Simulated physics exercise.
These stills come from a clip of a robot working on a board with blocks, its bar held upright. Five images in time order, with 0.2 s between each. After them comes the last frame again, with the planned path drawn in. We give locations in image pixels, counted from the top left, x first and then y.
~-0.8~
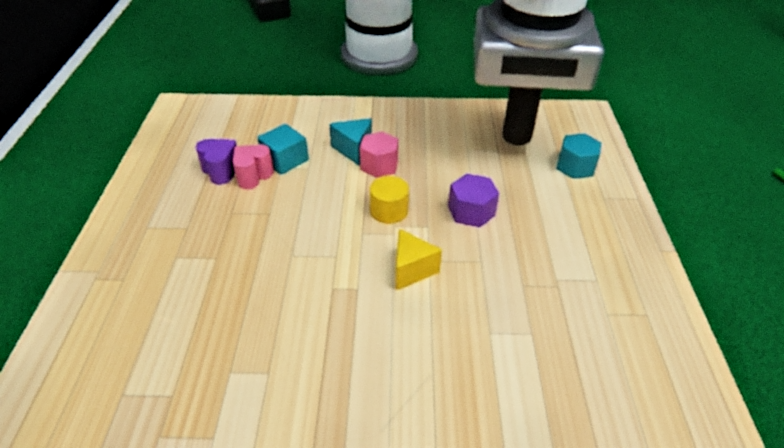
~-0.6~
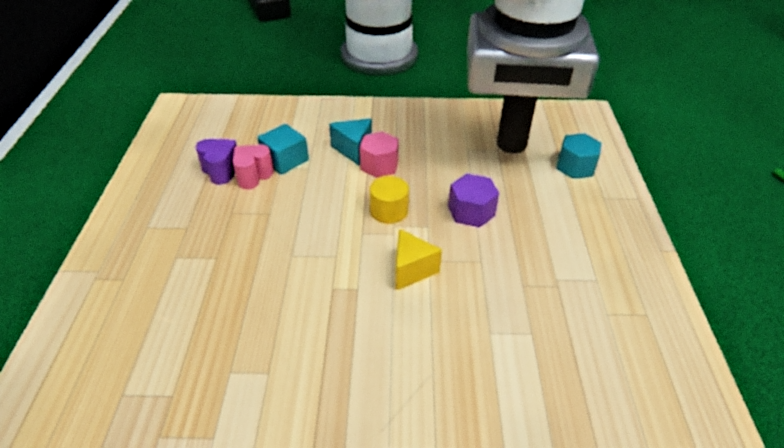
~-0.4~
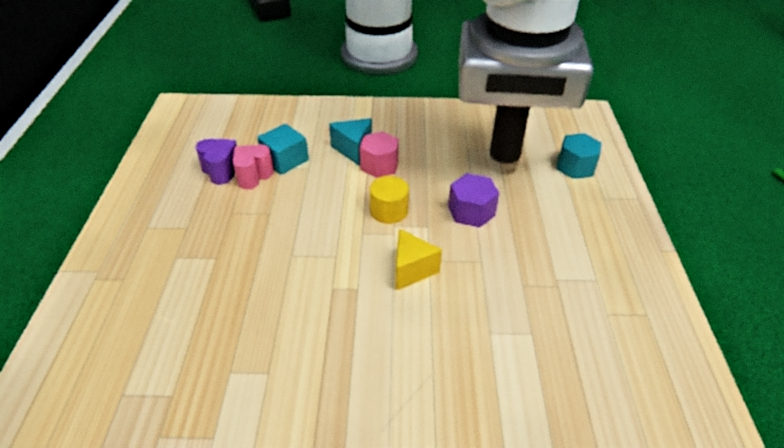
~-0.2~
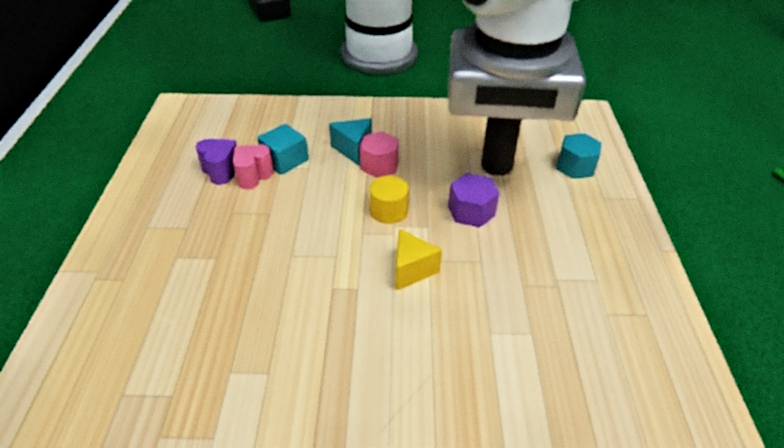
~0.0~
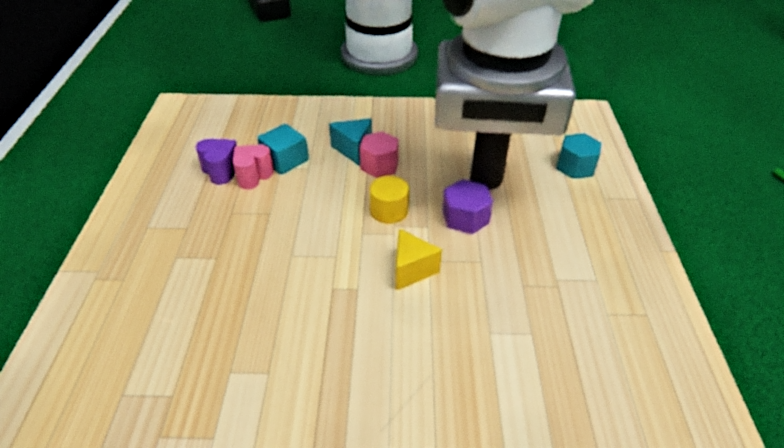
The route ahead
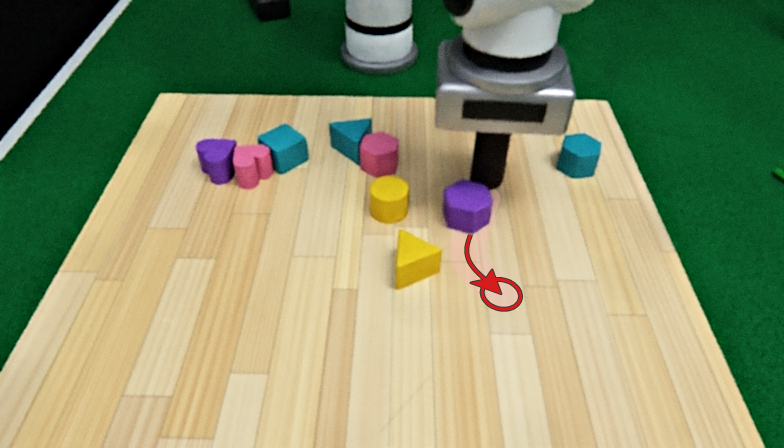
On a wooden board with colored blocks, a robot's bar nudges the purple hexagon slightly.
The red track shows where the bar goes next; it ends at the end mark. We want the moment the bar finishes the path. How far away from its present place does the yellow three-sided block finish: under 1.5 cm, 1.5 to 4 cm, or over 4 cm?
The answer will be the middling band, 1.5 to 4 cm.
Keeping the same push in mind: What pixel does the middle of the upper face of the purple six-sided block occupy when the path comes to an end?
Expect it around (429, 240).
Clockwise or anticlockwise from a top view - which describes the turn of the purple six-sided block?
Looking down, my answer is that the purple six-sided block rotates clockwise.
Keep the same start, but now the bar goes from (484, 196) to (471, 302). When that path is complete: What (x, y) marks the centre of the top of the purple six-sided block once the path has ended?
I expect it at (436, 231).
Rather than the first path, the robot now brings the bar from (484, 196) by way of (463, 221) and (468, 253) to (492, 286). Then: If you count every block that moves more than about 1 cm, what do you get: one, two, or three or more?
Displaced: Two.
The line goes from (484, 196) by way of (473, 226) and (469, 260) to (501, 294).
On the path given first. One third of the way, bar (475, 212); purple six-sided block (445, 220), turned 35° clockwise.
Two thirds of the way, bar (472, 246); yellow three-sided block (393, 258); purple six-sided block (429, 240), turned 70° clockwise.
At the end, bar (505, 279); yellow circle unmoved; yellow three-sided block (393, 258); purple six-sided block (429, 240), turned 70° clockwise.
